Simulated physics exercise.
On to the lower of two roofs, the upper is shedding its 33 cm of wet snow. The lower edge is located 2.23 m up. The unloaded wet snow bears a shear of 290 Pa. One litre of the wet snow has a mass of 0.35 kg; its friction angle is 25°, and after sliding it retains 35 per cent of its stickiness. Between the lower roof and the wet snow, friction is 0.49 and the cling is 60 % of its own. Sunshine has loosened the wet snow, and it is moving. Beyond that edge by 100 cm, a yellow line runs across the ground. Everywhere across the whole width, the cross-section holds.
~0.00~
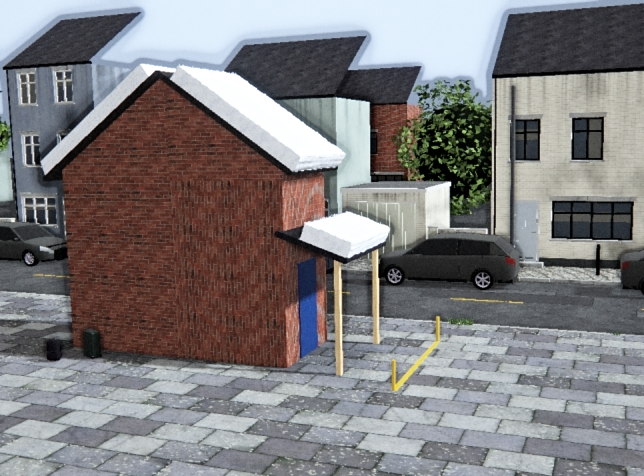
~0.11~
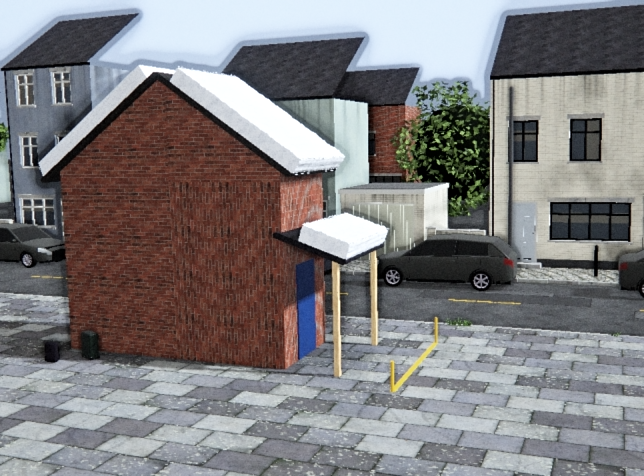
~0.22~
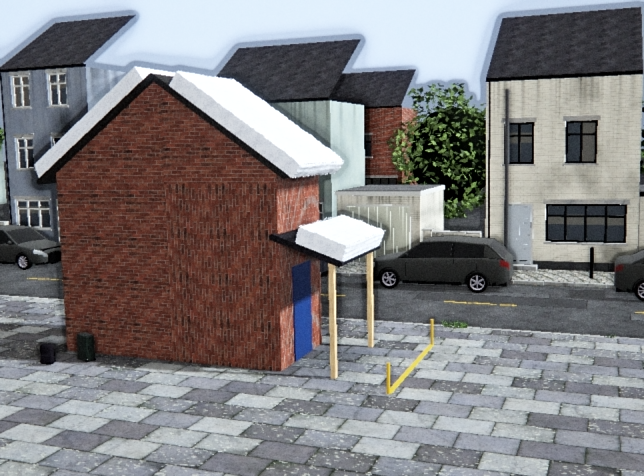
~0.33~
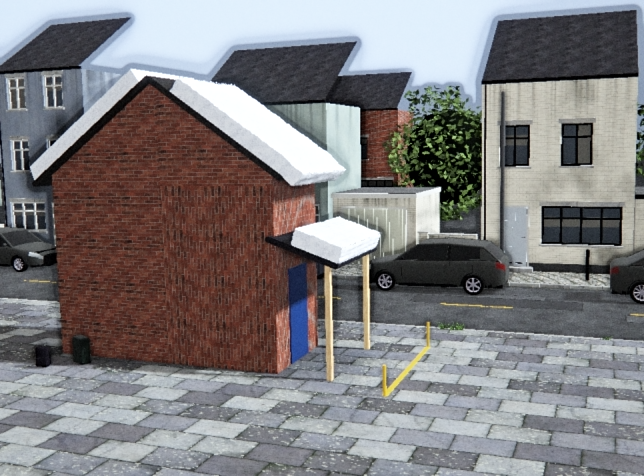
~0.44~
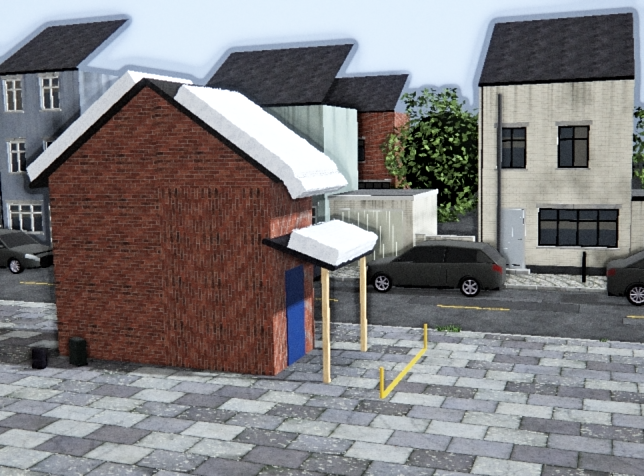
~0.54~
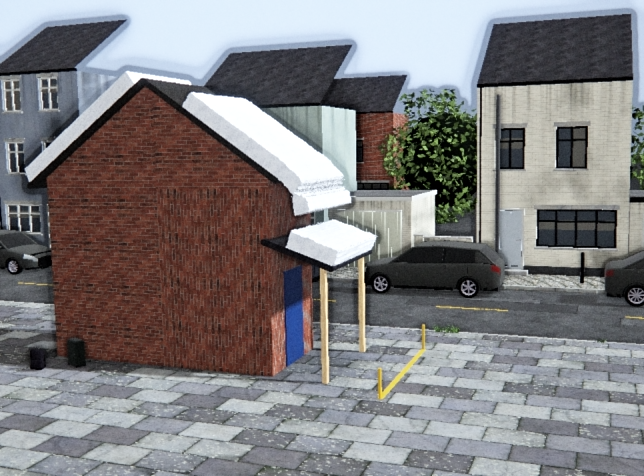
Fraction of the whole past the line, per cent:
60 out of 100.
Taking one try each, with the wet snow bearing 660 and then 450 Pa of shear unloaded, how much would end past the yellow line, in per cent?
The answers, in order, are 60 % and 60 %.
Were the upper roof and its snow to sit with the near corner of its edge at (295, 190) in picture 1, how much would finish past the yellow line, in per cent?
Roughly 65 per cent.
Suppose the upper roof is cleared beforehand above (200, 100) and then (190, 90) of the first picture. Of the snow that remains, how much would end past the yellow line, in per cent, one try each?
55 %, then 60 %.
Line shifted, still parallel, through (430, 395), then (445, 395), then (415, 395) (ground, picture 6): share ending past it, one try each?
First try around 45 per cent, second around 40 per cent, third around 50 per cent.
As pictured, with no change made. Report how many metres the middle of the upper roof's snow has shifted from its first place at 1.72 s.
I'd reckon close to 6.0 m.
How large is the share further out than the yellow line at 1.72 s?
65 percent.
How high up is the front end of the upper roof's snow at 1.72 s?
0.0 m, roughly.
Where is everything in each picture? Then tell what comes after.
In the first frame, foremost bit of the wet snow at (293, 155).
In the second frame, foremost bit of the wet snow at (293, 157), its middle shifted 3.1 cm, 1 % of it past the upper edge, in one piece.
In the third frame, foremost bit of the wet snow at (293, 175), its middle shifted 12 cm, 4 % of it past the upper edge, in one piece.
In the fourth frame, foremost bit of the wet snow at (294, 169), its middle shifted 25 cm, 8 % of it past the upper edge, in one piece.
In the fifth frame, foremost bit of the wet snow at (299, 183), its middle shifted 45 cm, 15 % of it past the upper edge, cracking.
In the sixth frame, foremost bit of the wet snow at (306, 197), its middle shifted 70 cm, 23 % of it past the upper edge, cracking.
After 1.08 s, 4 % is below the lower edge and 0 % is past the line.
After 1.72 s, 81 % is below the lower edge and 63 % is past the line.
After 2.36 s, 81 % is below the lower edge and 60 % is past the line.
After 3.00 s, 81 % is below the lower edge and 60 % is past the line.
After 3.10 s, 81 % is below the lower edge and 60 % is past the line.
